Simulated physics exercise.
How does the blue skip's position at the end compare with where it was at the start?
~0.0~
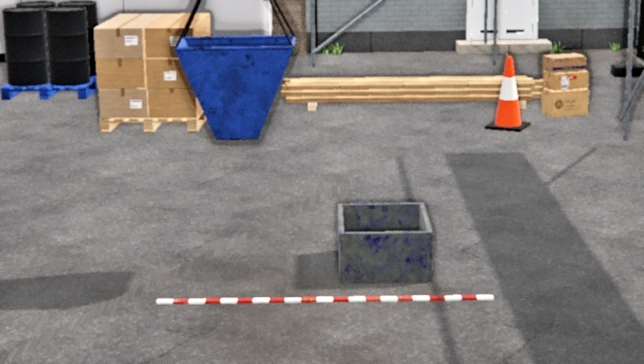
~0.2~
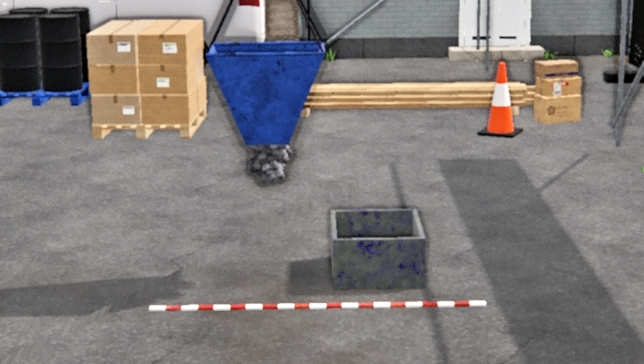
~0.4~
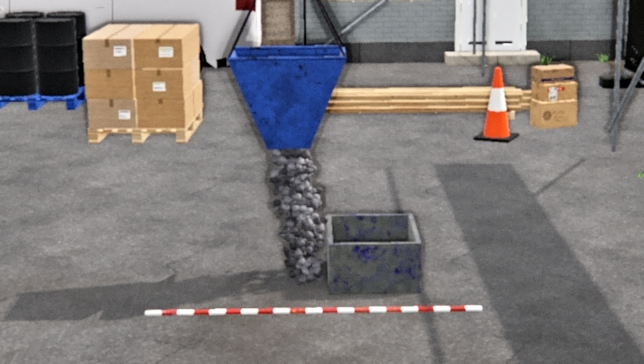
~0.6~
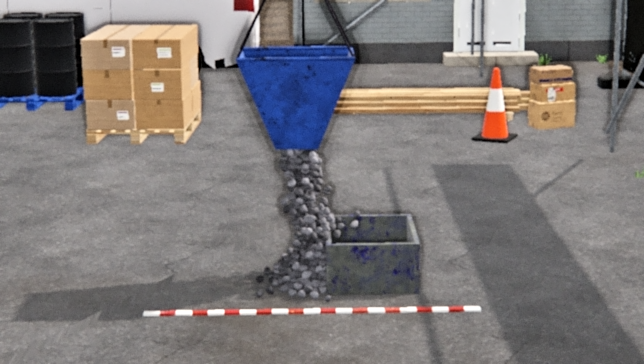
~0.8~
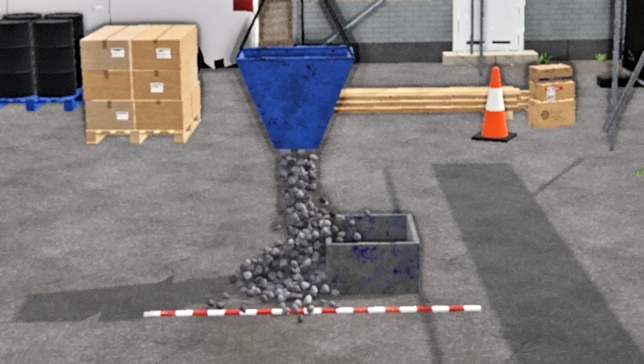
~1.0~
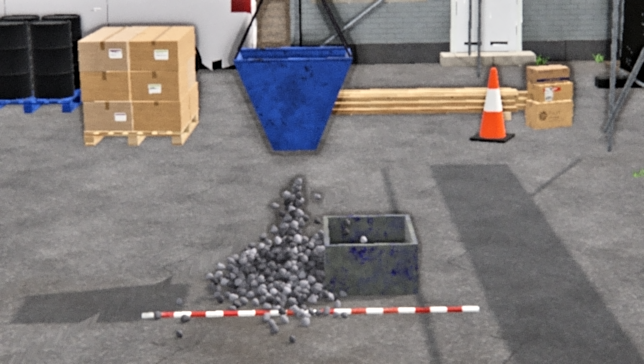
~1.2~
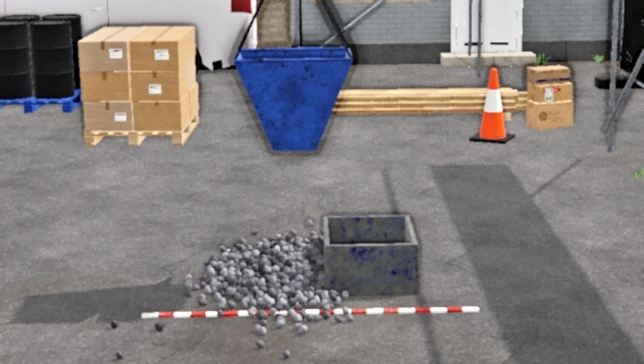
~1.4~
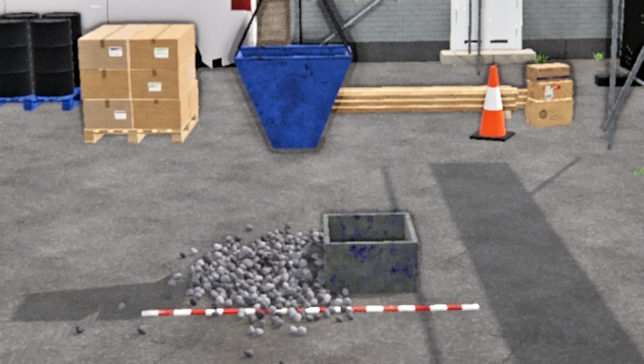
It ended up farther to the right, with a clear gap between it and the stacked cardboard boxes, though still to the left of the grey bin.
